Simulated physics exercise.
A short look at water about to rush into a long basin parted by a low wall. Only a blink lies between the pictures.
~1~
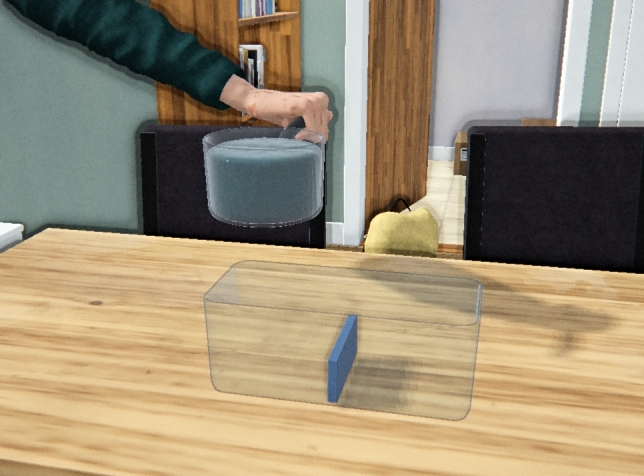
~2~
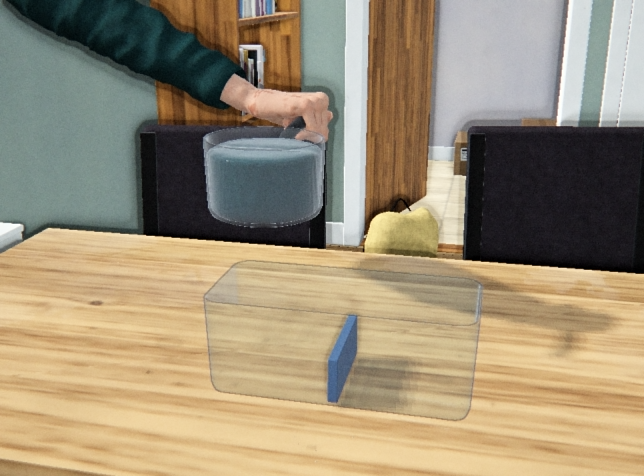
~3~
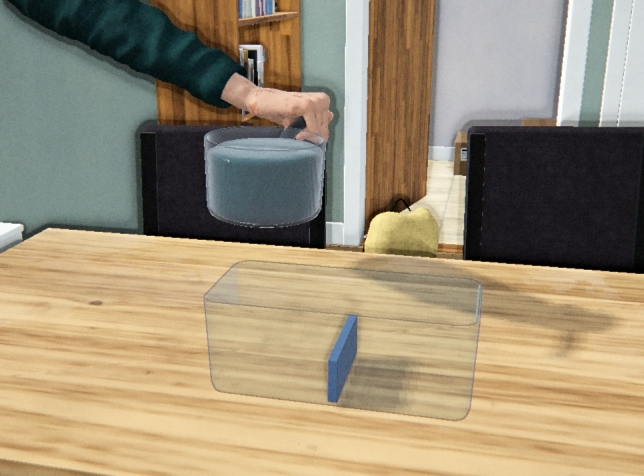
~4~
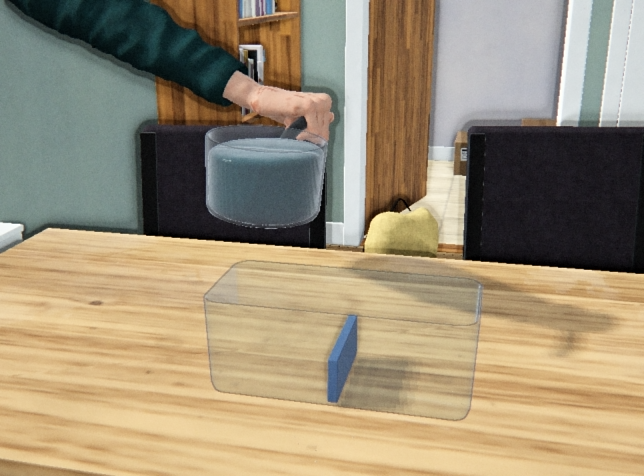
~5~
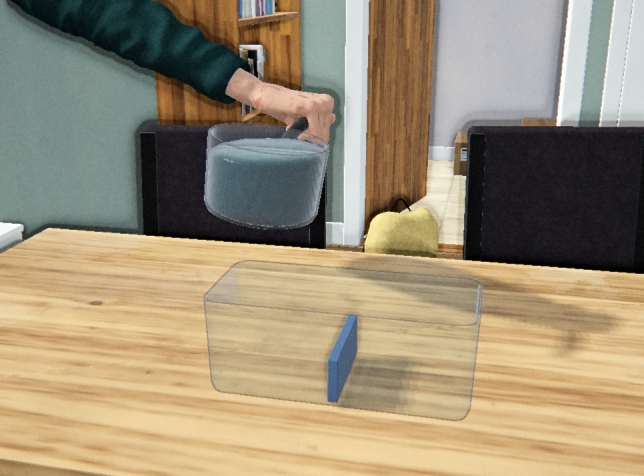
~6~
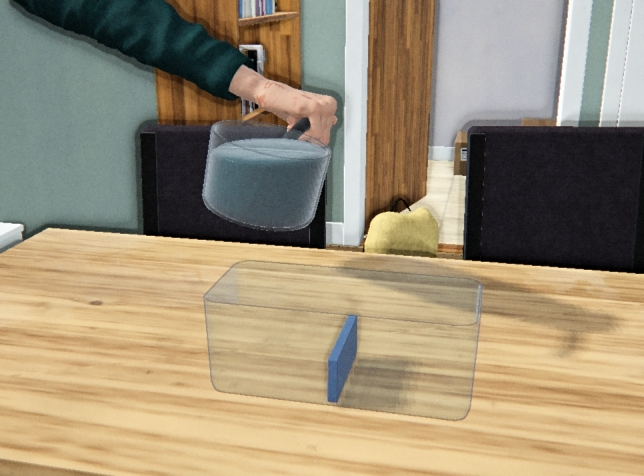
At a wooden table with dark chairs behind it, a hand in a dark green sleeve holds a clear round container of bluish water above a long transparent basin with a low blue divider. The container starts level, then the hand gradually tilts it slightly to the right, while the basin stays still.
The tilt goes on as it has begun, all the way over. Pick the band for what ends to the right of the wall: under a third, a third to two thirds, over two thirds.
The share right of the wall is more than two thirds.
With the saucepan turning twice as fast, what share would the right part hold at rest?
Close to 80 per cent.
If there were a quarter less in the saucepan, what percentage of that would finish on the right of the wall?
Roughly 85 in a hundred.
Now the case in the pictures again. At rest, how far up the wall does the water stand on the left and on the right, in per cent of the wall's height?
Near 10 on the left, 80 on the right.
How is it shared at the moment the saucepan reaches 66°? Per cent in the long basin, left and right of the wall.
Left about 0, right about 15.
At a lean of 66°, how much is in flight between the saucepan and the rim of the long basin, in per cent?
It comes to 25 per cent or so.
A moment on, the saucepan is tipped part way and 61 per cent is still to pour, 0 is left of the wall and 14 right of it.
Next, the saucepan is tipped right over and 12 per cent is still to pour, 3 is left of the wall and 76 right of it.
Then the saucepan is tipped right over and 0 per cent is still to pour, 13 is left of the wall and 86 right of it.
Later the saucepan is tipped right over and 0 per cent is still to pour, 14 is left of the wall and 86 right of it.
In the end 14 per cent lies left of the wall, 86 right of it and 0 outside.
